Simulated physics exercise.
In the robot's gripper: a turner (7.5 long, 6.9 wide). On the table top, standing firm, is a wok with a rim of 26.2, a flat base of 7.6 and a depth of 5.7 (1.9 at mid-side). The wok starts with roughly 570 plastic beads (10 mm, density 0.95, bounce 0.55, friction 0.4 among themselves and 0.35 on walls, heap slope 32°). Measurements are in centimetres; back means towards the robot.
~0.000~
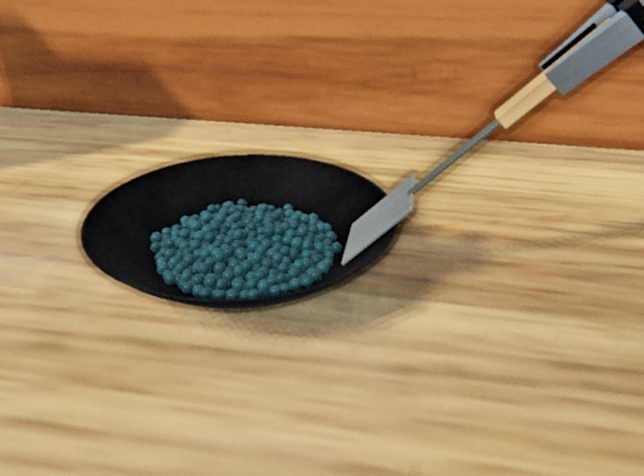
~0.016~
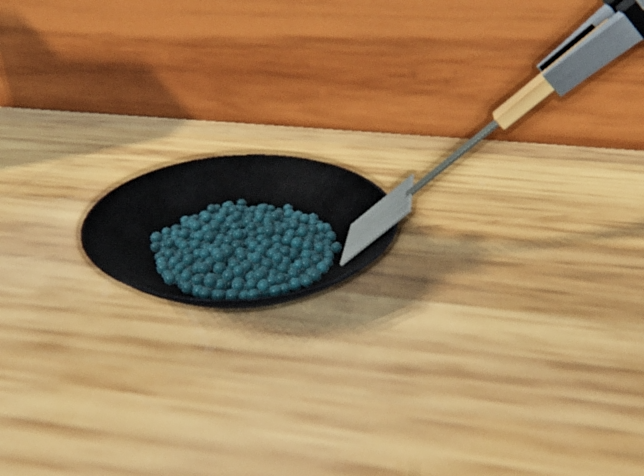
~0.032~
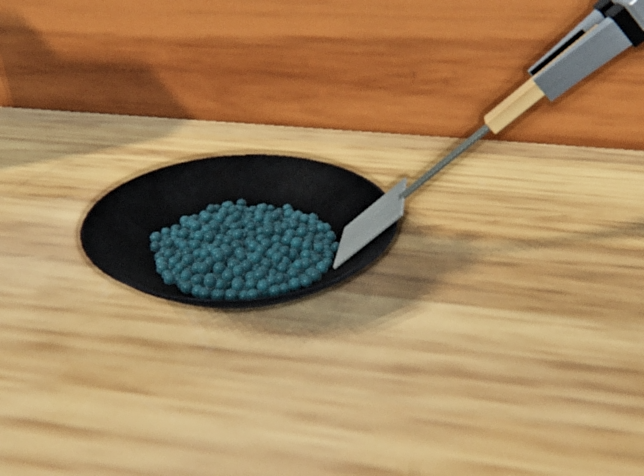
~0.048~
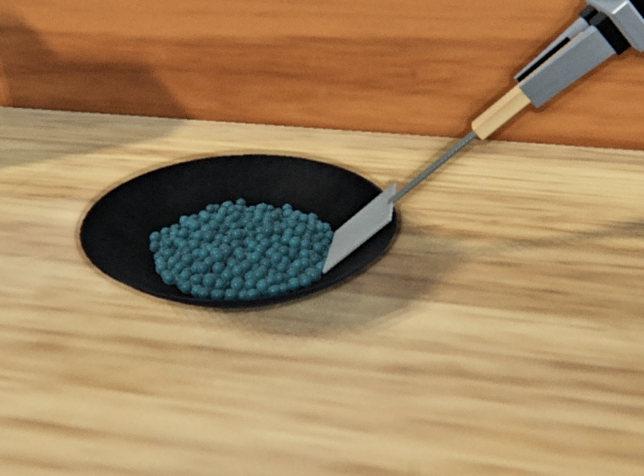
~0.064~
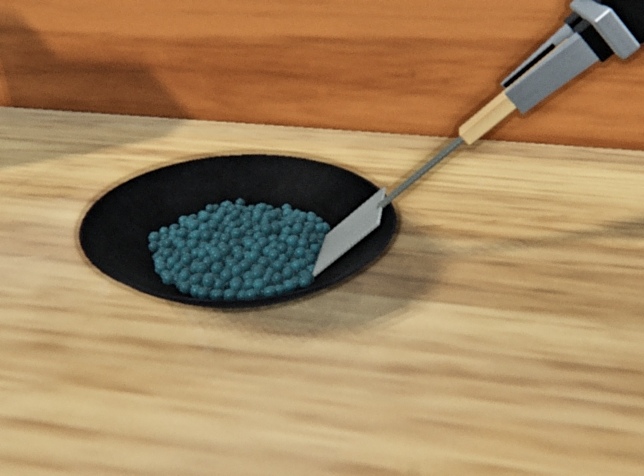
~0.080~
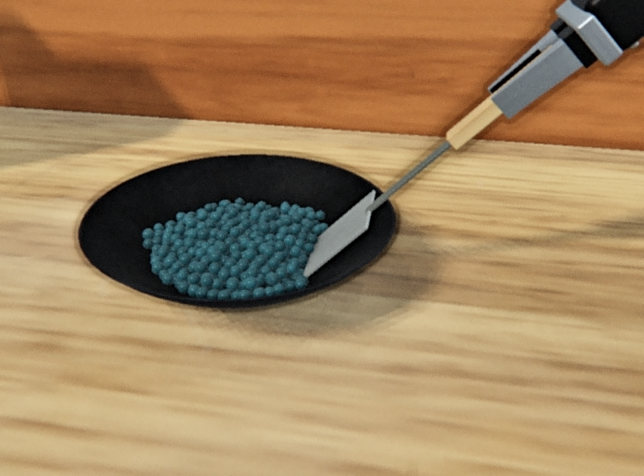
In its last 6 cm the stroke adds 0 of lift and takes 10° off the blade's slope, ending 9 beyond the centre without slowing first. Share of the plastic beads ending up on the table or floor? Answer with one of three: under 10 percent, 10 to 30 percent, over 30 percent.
10 to 30 percent.
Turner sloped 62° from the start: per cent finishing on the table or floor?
20 %.
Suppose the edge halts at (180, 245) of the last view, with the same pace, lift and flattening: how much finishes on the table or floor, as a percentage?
About 0 per cent.
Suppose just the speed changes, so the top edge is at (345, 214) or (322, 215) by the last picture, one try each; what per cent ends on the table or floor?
Near 35 per cent in the first try and near 45 per cent in the second.
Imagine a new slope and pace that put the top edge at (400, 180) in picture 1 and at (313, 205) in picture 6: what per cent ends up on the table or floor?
Some 45 per cent.
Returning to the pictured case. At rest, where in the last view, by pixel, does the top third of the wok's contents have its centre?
The centre sits close to (149, 215).
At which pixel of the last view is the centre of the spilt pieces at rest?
Centre of the spill: Approx. (47, 248).
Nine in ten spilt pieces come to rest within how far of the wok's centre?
Distance from centre: Approx. 30 cm.
After 0.19 s, sloping 47°, highest piece 5 above the table; 571 in the wok.
After 0.30 s, sloping 43°, highest piece 7 above the table; 571 in the wok.
After 0.55 s, sloping 37°, highest piece 7 above the table; 481 in the wok, 86 on the table or floor, 4 on the blade or in flight.
After 1.60 s, sloping 37°, highest piece 7 above the table; 478 in the wok, 93 on the table or floor.
At rest, 478 in the wok, 93 on the table or floor. That is 16 % on the table or floor.
